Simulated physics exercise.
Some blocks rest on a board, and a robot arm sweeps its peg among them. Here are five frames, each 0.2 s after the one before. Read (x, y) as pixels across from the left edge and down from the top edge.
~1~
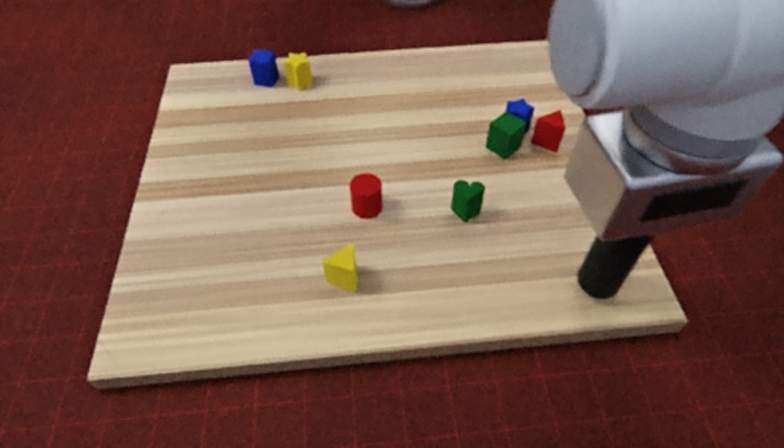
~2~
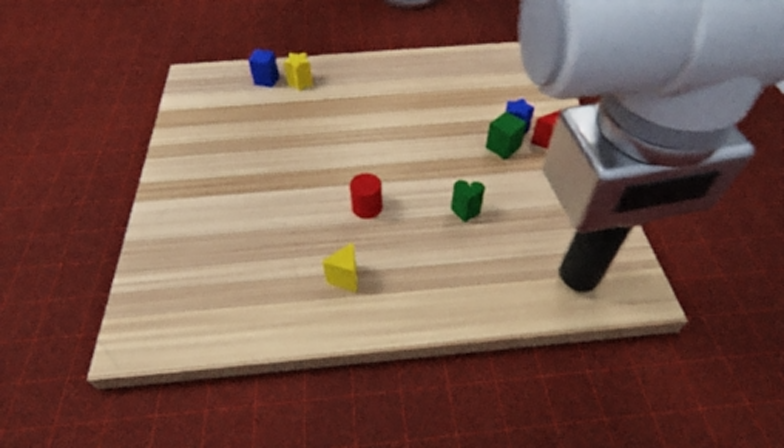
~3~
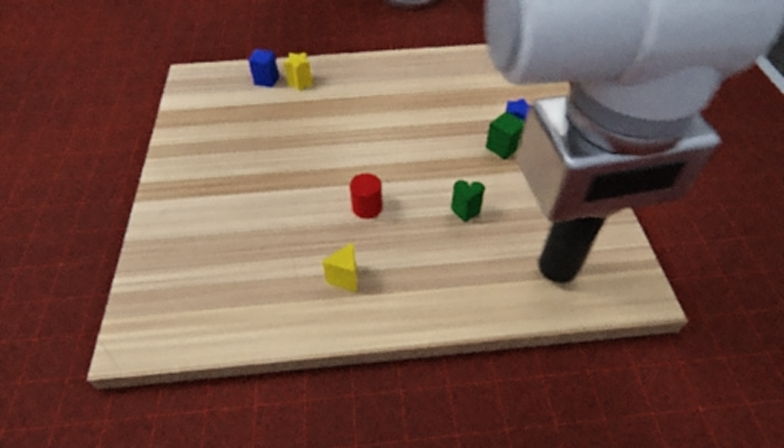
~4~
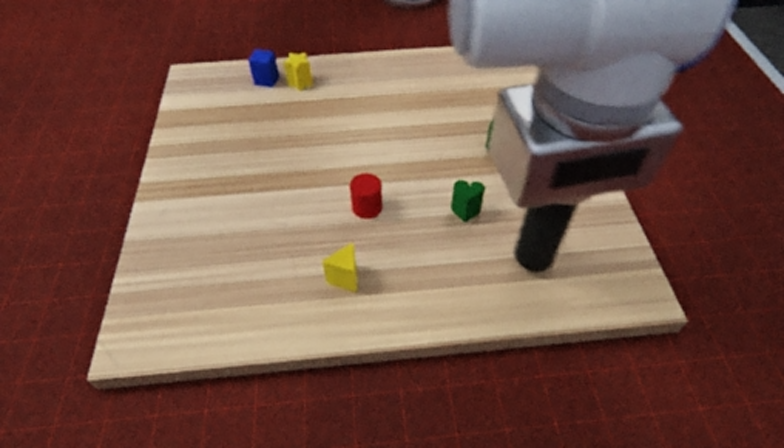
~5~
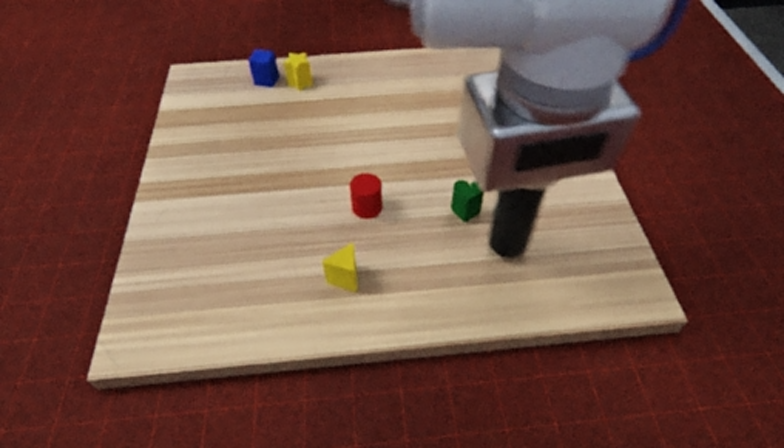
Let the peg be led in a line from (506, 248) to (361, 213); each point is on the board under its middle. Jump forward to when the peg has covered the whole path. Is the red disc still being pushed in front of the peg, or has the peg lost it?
It will keep going ahead of the peg.
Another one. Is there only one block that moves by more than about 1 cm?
Yes - that is the case.
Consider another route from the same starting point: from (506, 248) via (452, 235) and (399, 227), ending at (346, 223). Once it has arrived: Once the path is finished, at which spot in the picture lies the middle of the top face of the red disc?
Around (342, 173).
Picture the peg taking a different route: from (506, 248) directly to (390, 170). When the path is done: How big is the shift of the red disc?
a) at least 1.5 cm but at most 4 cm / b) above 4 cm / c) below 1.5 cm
The answer is c.
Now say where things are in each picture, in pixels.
The first picture shows peg tip at (598, 281); block tops, red disc at (365, 183); green heart block at (470, 187).
The second picture shows peg at (580, 275); blocks unchanged.
The third picture shows peg at (558, 266); blocks unchanged.
The fourth picture shows peg at (534, 255); blocks unchanged.
The fifth picture shows peg at (508, 242); red disc at (365, 183); green heart block at (470, 187).
On the path given first. One third of the way, peg at (455, 229); nothing pushed yet.
Two thirds of the way, peg at (407, 218); nothing pushed yet.
At the end, peg at (360, 207); red disc at (336, 170); green heart block in place.
